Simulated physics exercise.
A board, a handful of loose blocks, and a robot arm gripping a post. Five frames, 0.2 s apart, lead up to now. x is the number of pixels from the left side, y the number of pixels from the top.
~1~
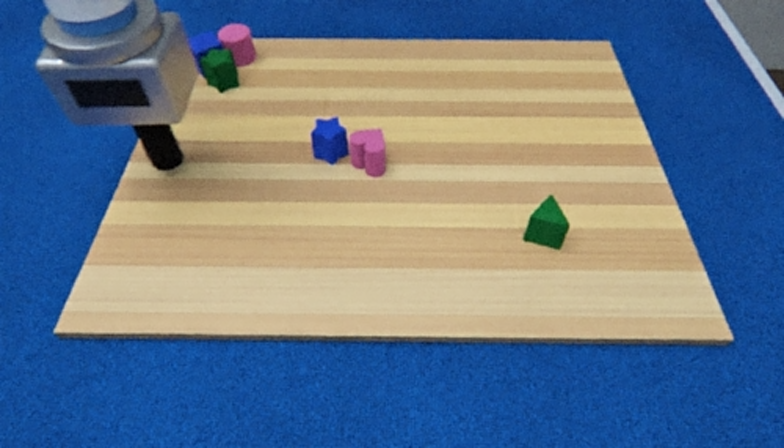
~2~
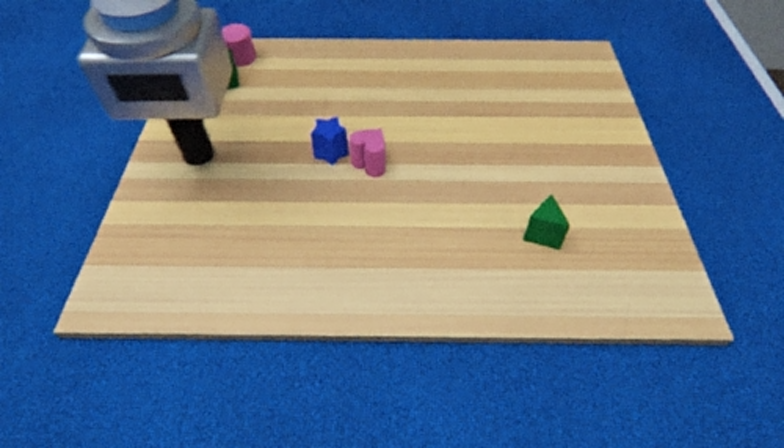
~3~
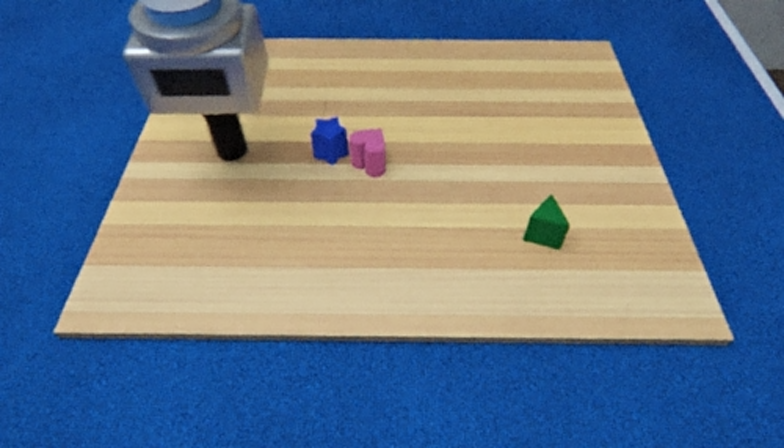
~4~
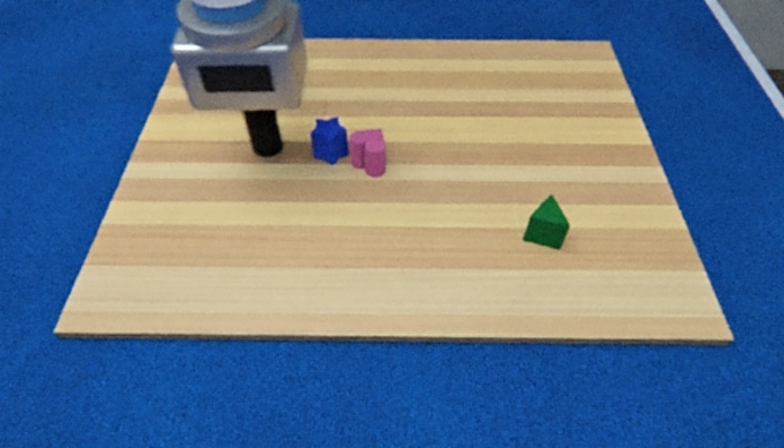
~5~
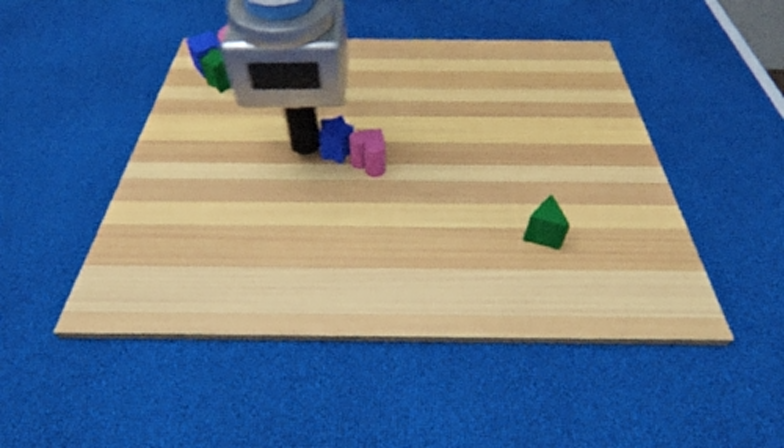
The video shows a robot arm moving a black post rightward across a striped wooden board toward a blue star block beside a pink heart, nudging the star slightly right while the green triangular block stays still.
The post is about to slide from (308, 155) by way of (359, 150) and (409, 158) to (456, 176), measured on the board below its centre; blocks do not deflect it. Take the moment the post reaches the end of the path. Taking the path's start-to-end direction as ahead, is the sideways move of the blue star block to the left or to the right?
Gets pushed left.
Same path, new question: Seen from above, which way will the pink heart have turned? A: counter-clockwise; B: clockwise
B (clockwise)
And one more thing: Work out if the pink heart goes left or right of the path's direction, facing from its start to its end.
Facing from start to end, it shifts right.
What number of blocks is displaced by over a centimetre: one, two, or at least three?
Blocks that move over 1 cm: Two.
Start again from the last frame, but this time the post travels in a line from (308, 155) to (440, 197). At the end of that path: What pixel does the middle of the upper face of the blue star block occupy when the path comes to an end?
Around pixel (368, 127).
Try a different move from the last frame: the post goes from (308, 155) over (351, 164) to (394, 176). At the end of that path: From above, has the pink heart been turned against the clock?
No - that is not the case.
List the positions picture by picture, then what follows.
In the first picture, post's lower end (168, 160); blue star block (328, 127); pink heart (369, 139).
In the second picture, post (199, 155); blocks still.
In the third picture, post (233, 151); blocks still.
In the fourth picture, post (268, 147); blocks still.
In the fifth picture, post (306, 145); blue star block (334, 126); pink heart (369, 139).
What follows on the original path. One third of the way, post (359, 139); blue star block (386, 121); pink heart (409, 143), turned 40° clockwise.
Two thirds of the way, post (409, 148); blue star block (430, 119), turned 45° anticlockwise; pink heart (427, 151), turned 100° clockwise.
At the end, post (457, 166); blue star block (436, 120), turned 70° anticlockwise; pink heart (451, 171), turned 165° clockwise.
